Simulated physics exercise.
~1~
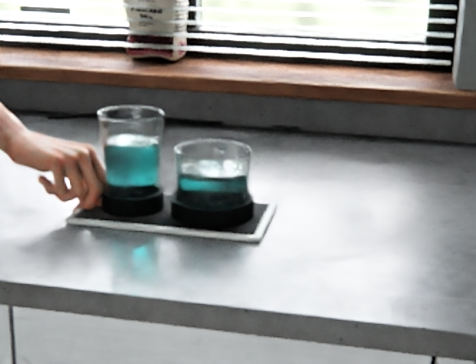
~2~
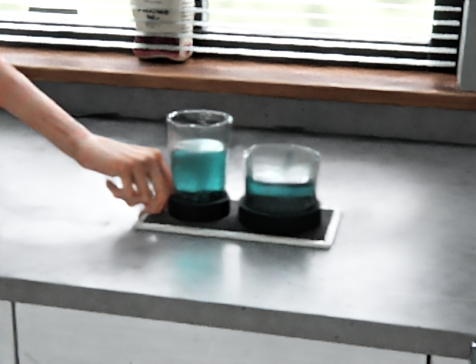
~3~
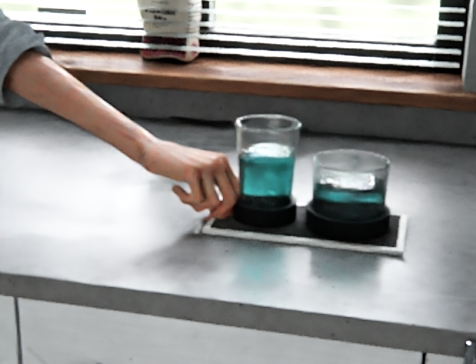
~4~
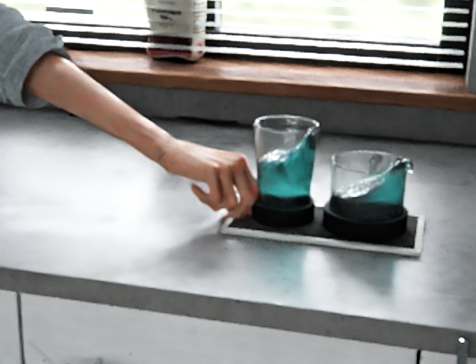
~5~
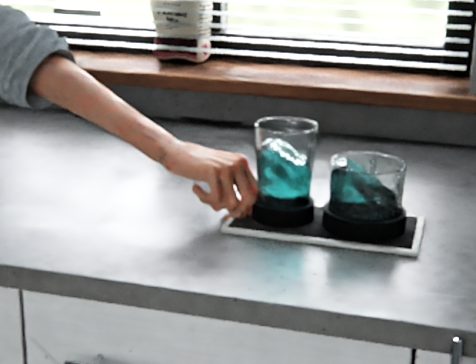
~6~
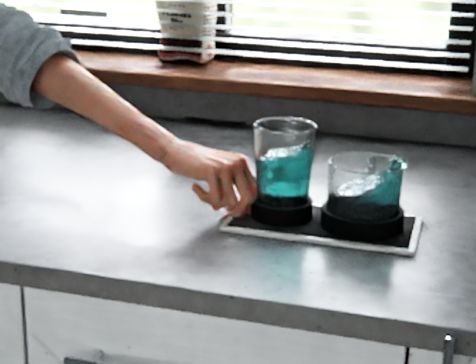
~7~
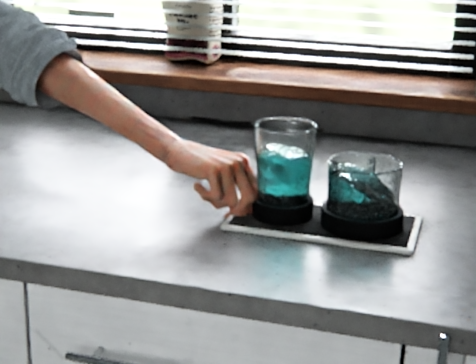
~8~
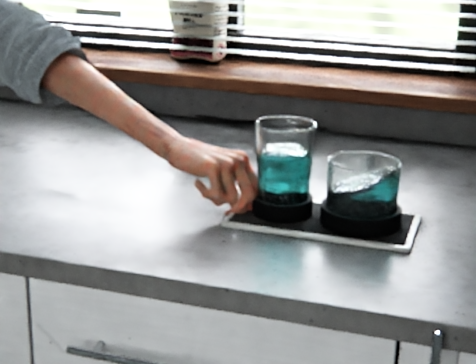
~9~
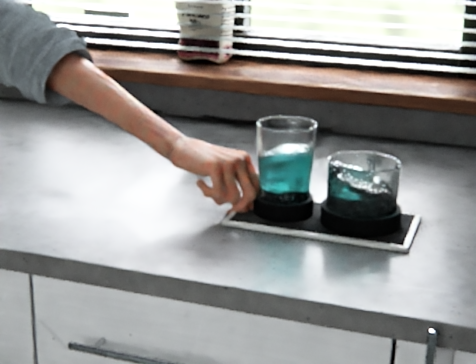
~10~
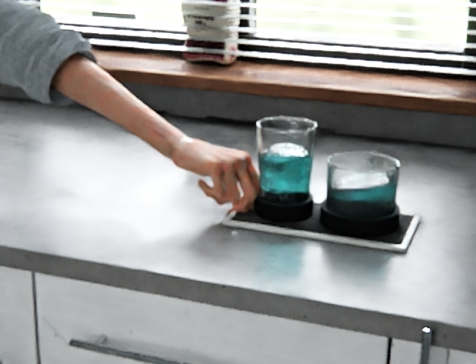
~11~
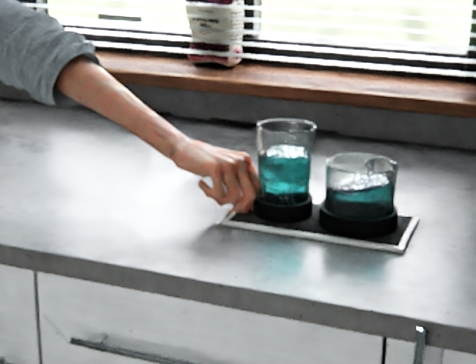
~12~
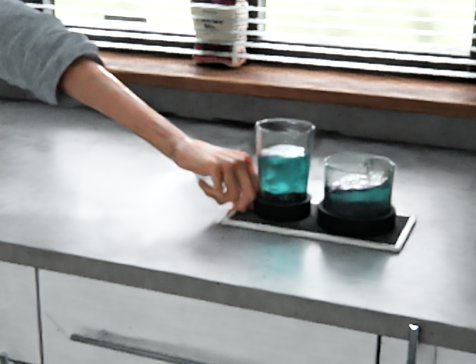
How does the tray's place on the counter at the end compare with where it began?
It ends up further to the right along the grey counter, having started left of the middle of the view.
Two glasses of teal liquid riding a dark tray rightward beside a hand, stopping abruptly, sloshing steeply, then rocking more gently.
